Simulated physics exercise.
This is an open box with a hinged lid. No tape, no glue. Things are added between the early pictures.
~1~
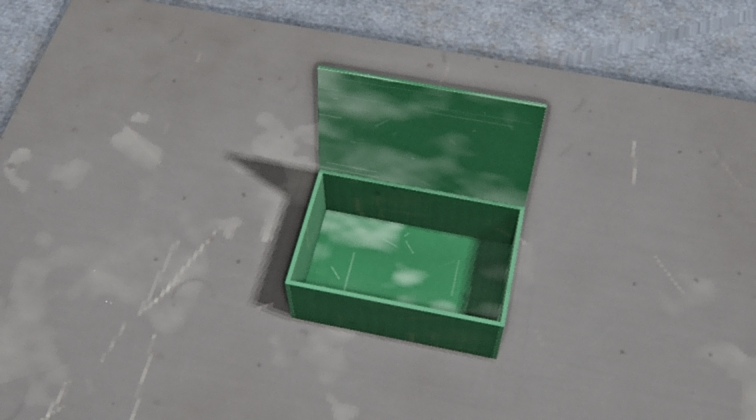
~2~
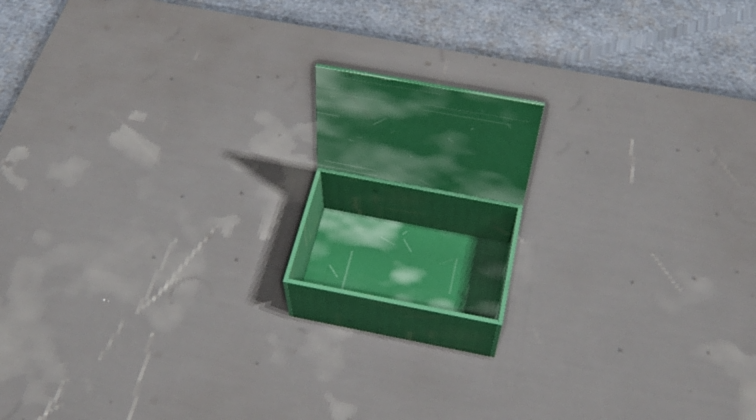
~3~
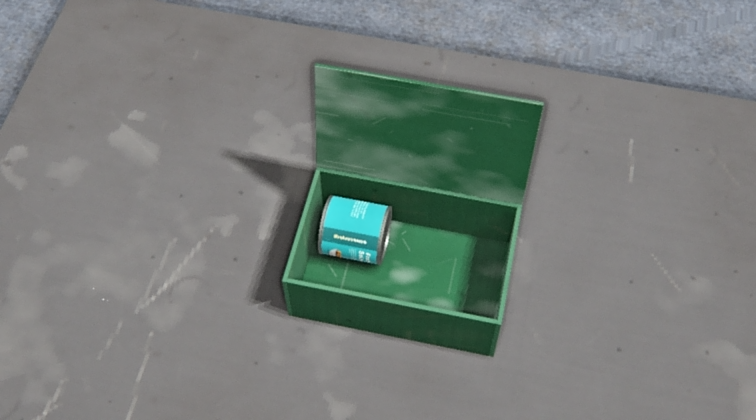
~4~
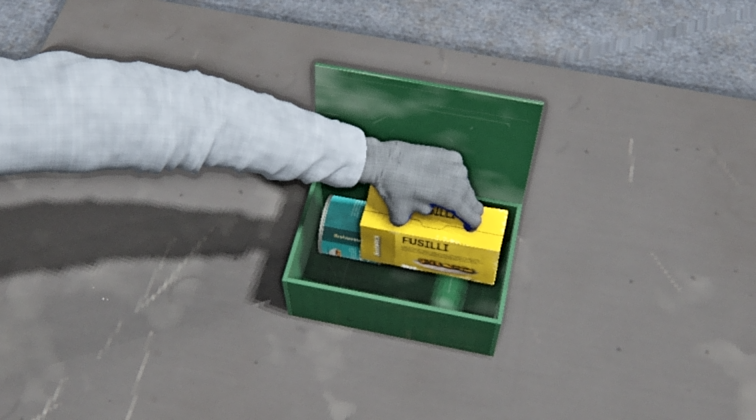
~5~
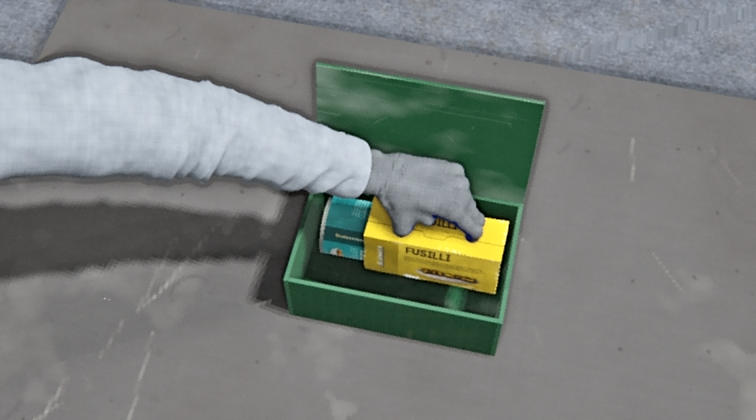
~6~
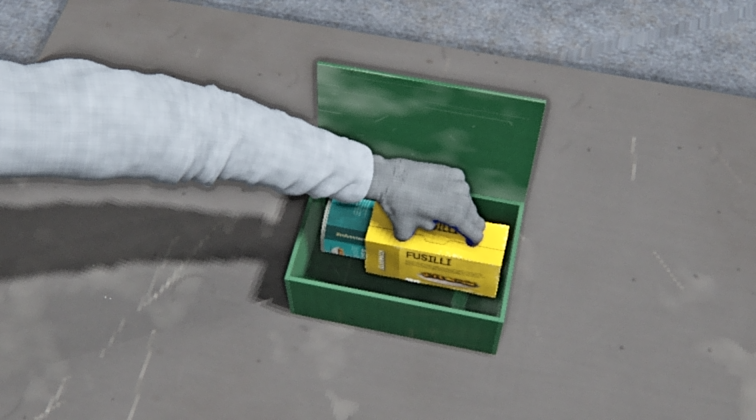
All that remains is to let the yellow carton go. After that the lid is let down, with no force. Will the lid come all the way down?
It closes.
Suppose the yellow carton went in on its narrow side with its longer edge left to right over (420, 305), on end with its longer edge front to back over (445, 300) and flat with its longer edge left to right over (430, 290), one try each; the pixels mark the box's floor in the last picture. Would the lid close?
First try: It shuts flat; second try: It is held up; third try: It closes.
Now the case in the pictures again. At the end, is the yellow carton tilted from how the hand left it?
The yellow carton stays as placed.
Then, 0.30 s past the last view, yellow carton displaced a little near (425, 283).
Then, 1.40 s past the last view, lid 72° above the rim; yellow carton displaced a little near (421, 282).
Then, 1.80 s past the last view, lid 41° above the rim; yellow carton displaced a little near (421, 282).
Then, 2.10 s past the last view, lid 10° above the rim; yellow carton displaced a little near (421, 282).
Finally, lid shut; moved from the start, yellow carton; turquoise tin still in place. Final places as the last picture's camera would see them, yellow carton near (421, 283).
